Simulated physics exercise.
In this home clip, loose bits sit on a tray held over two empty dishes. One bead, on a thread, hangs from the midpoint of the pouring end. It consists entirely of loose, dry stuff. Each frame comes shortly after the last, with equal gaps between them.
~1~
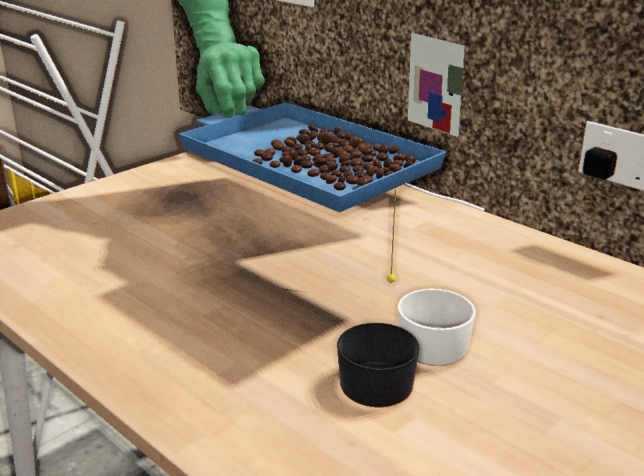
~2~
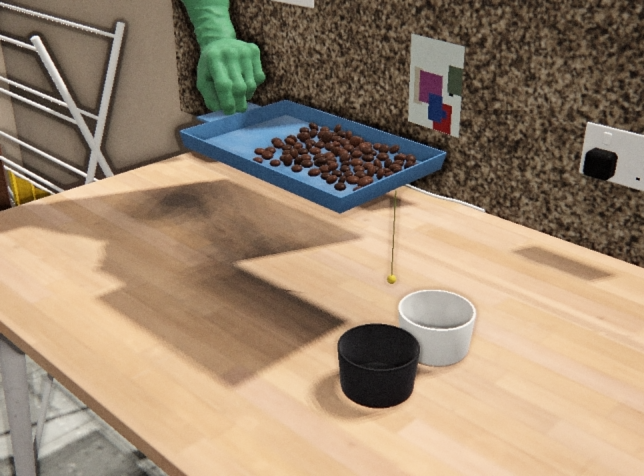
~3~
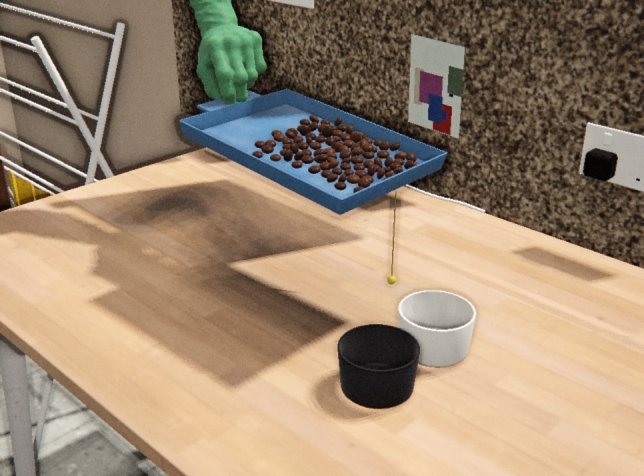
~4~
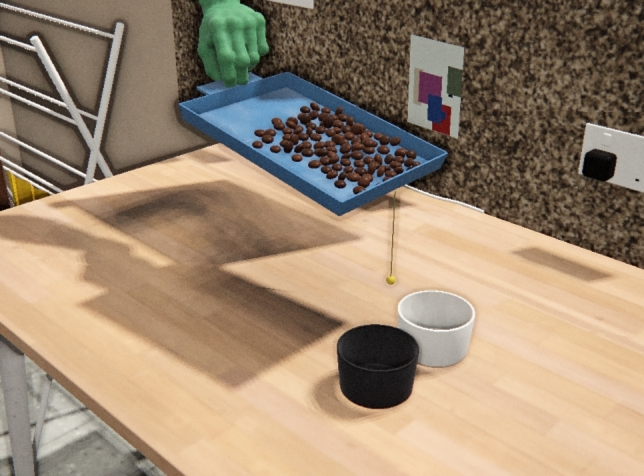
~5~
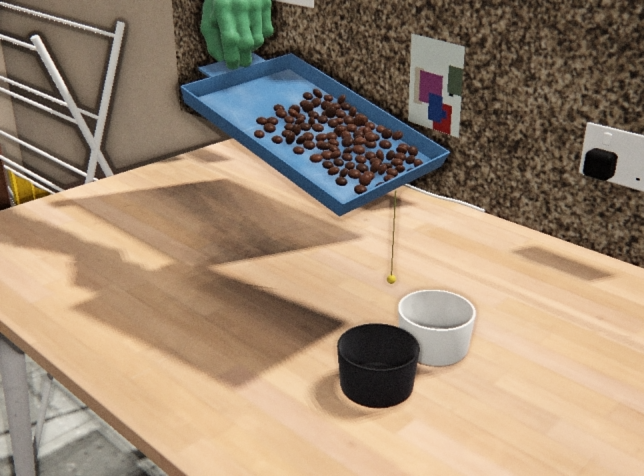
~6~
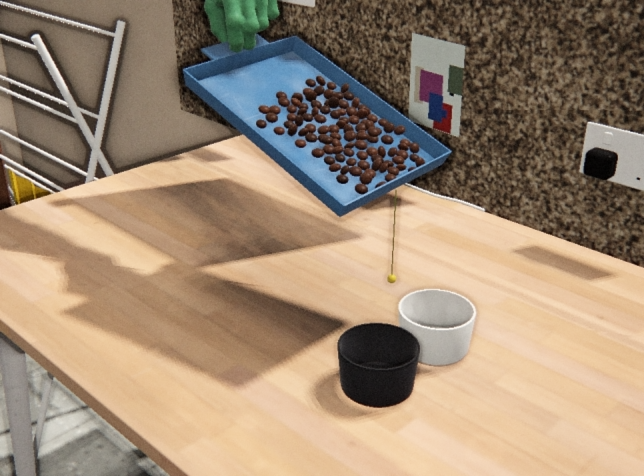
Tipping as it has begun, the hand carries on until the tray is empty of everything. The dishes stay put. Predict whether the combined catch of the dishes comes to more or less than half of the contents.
The load will mostly be caught.
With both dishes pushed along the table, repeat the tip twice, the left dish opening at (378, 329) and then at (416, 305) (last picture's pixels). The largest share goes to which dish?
The one at left, then the one at left.
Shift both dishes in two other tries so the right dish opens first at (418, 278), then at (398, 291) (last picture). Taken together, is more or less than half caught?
Earlier try a minority share, later try a minority share.
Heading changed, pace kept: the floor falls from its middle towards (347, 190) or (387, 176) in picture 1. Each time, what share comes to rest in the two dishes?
The first try yields 50 percent and the second 40 percent.
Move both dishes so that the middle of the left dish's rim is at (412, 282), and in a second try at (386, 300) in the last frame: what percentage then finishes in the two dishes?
Near 0 % and 20 %.
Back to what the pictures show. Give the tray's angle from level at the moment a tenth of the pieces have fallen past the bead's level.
About 80°.
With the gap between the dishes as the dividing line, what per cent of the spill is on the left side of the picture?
60 per cent or thereabouts.
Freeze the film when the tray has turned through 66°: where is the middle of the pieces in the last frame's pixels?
Its middle sits at about pixel (388, 168).
Soon, tray tipped steeply; nearly all on the tray; a small part in the air.
A while on, tray tipped past a quarter turn; about a quarter on the tray; about a quarter in the left dish; about a quarter in the right dish; a small part outside both; about a quarter in the air.
Towards the end, tray tipped past a quarter turn; about a quarter in the left dish; about a third in the right dish; about a third outside both.
Finally, tray tipped past a quarter turn; about a quarter in the left dish; about a third in the right dish; about a third outside both.
